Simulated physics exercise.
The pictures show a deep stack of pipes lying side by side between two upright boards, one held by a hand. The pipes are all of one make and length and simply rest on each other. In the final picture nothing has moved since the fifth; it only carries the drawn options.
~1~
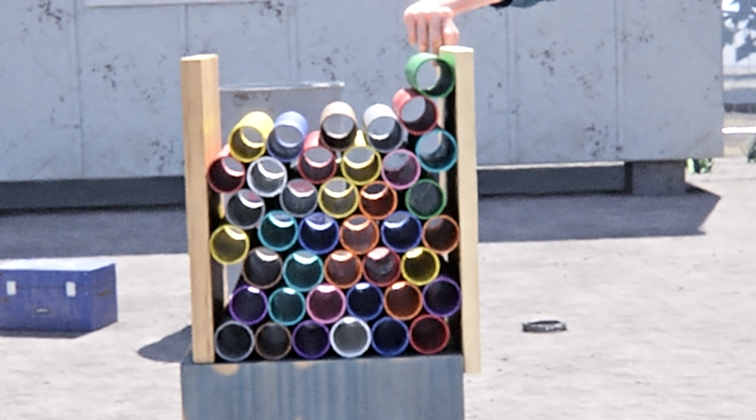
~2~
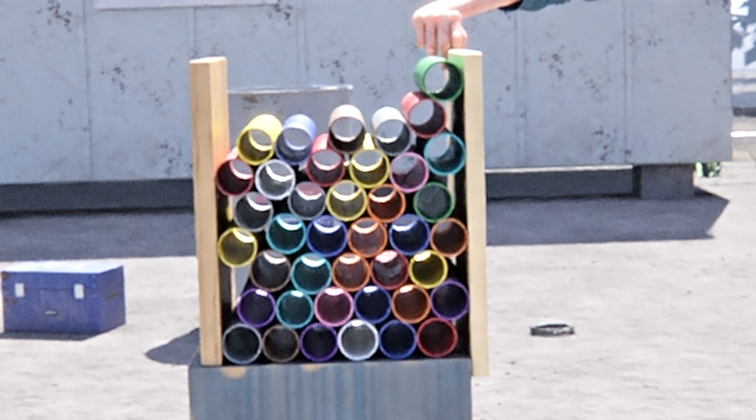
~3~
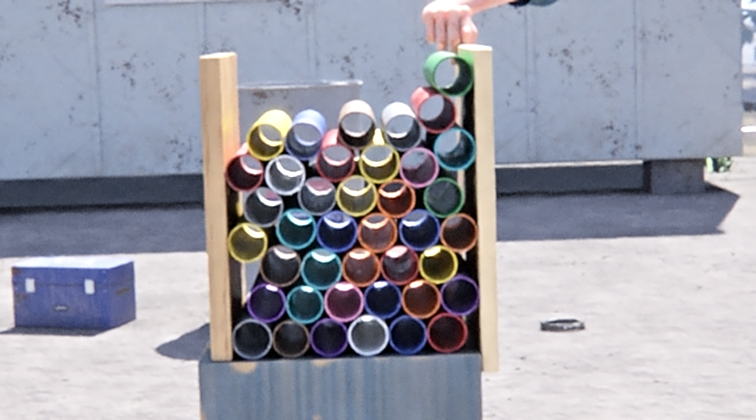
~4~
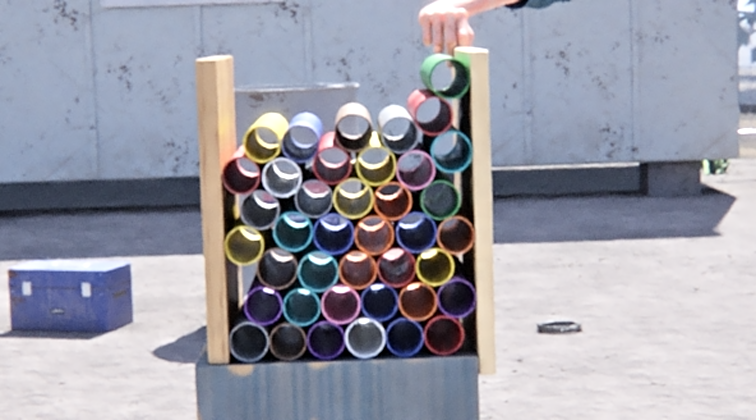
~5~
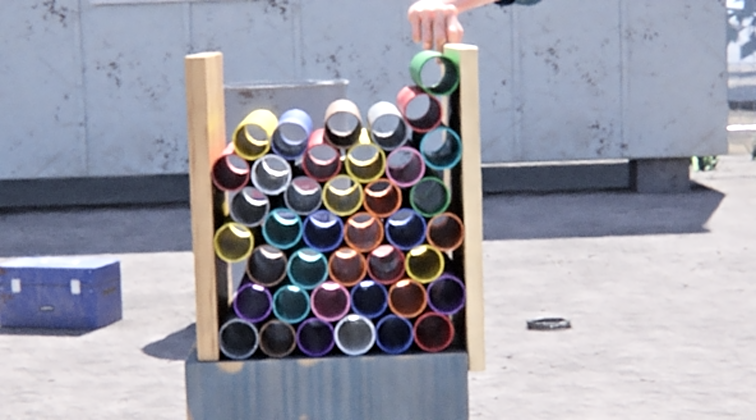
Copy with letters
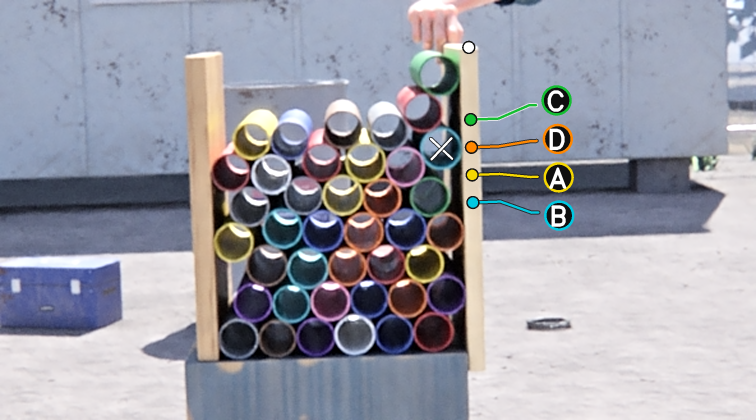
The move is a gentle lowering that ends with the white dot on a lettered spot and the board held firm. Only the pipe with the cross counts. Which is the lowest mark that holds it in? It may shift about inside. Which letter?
No lower than A.
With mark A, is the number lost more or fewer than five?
It loses fewer than five.
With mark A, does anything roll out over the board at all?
At A: Yes.
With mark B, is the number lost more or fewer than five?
Fewer than five.
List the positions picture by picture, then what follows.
Side board (457, 198); a grey pipe (234, 341); a red pipe (429, 334), in the first frame.
A red pipe (437, 338); a turquoise pipe (295, 309), in the second frame.
An orange pipe (459, 233); a blue pipe (337, 231), in the third frame.
A pink pipe (416, 170); a white pipe (282, 177), in the fourth frame.
A red pipe (423, 112); side board (461, 195); a grey pipe (239, 338), in the fifth frame.
On the marked copy, A at (472, 175); B at (473, 202); C at (471, 120); D at (471, 147); the cross at (441, 149); the white dot at (469, 47).
Following A. Soon after the start, top of the board (461, 105).
Later, top of the board (463, 172).
In the end, top of the board (463, 175), one out over the board, the crossed one still inside.
As for the rest, B lets the crossed one out; C keeps the crossed one inside; D keeps the crossed one inside.
